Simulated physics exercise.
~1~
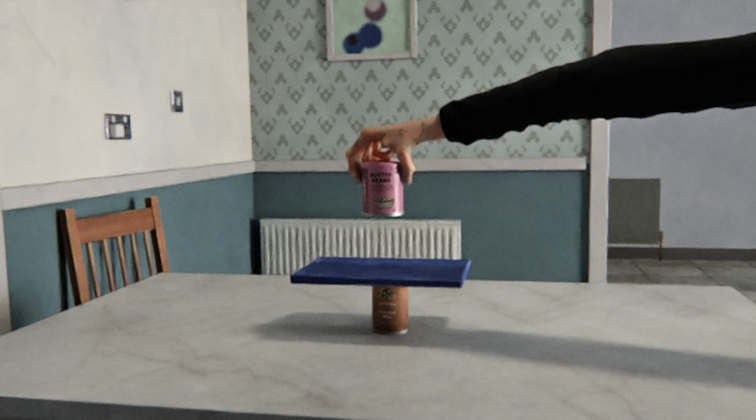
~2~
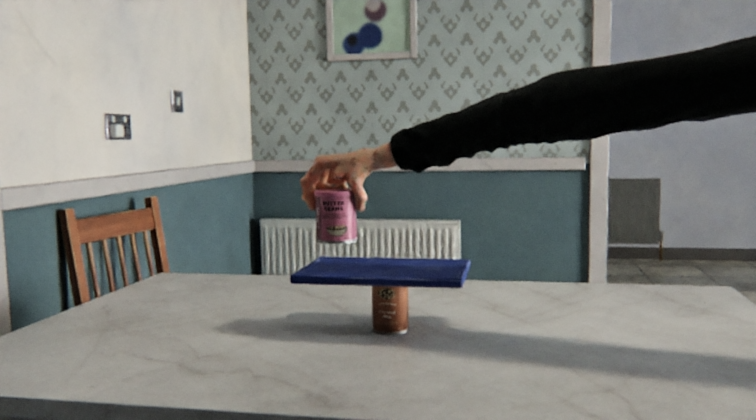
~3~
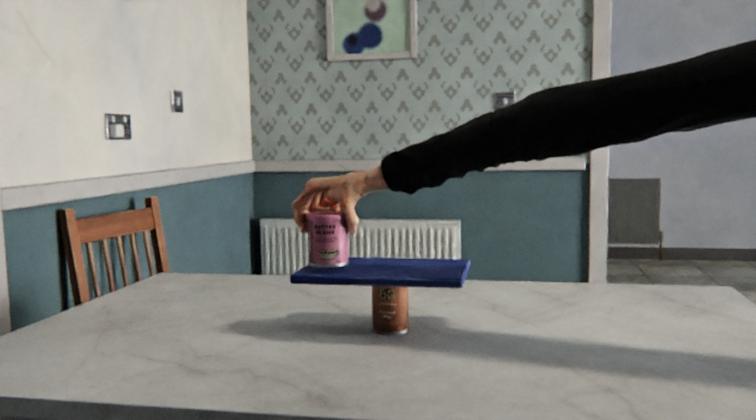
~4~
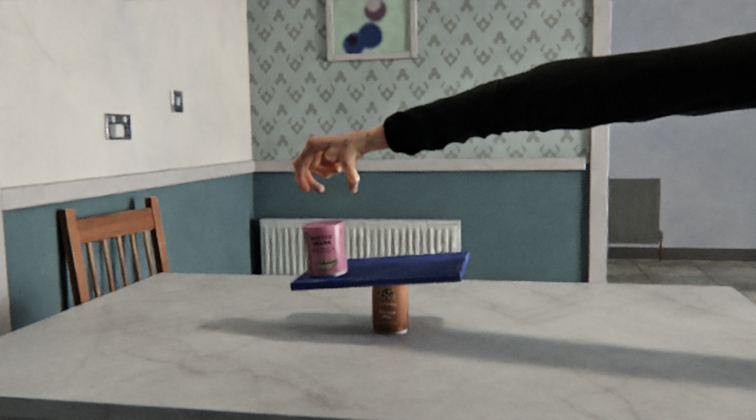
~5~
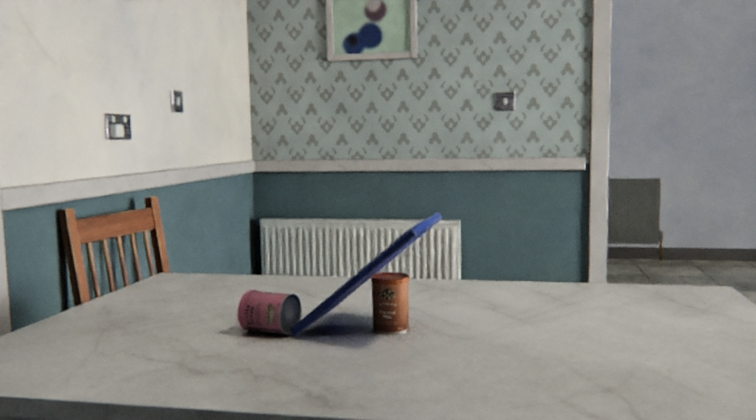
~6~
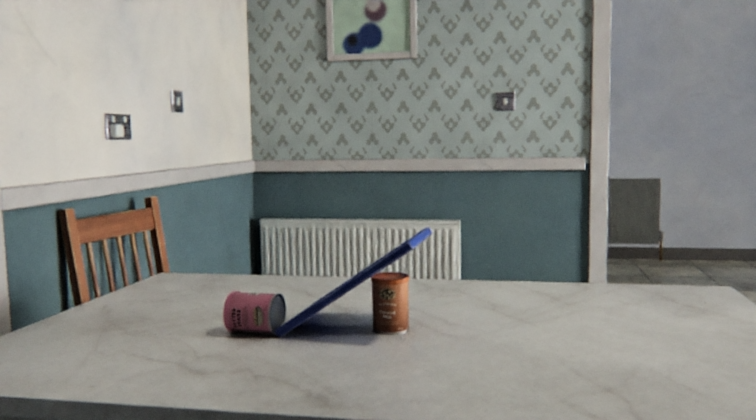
A pink tin hangs from a hand reaching in from the right, above a blue board balanced on an upright orange tin, on a pale marble table in a room with patterned wallpaper, seen from a still, level view. The hand carries the pink tin left and lowers it onto the board's left end. It lets go and draws back as the board begins to tip left. The pink tin drops onto the table and lies on its side, sliding slightly left. The board ends slanted against the orange tin, which still stands in place.
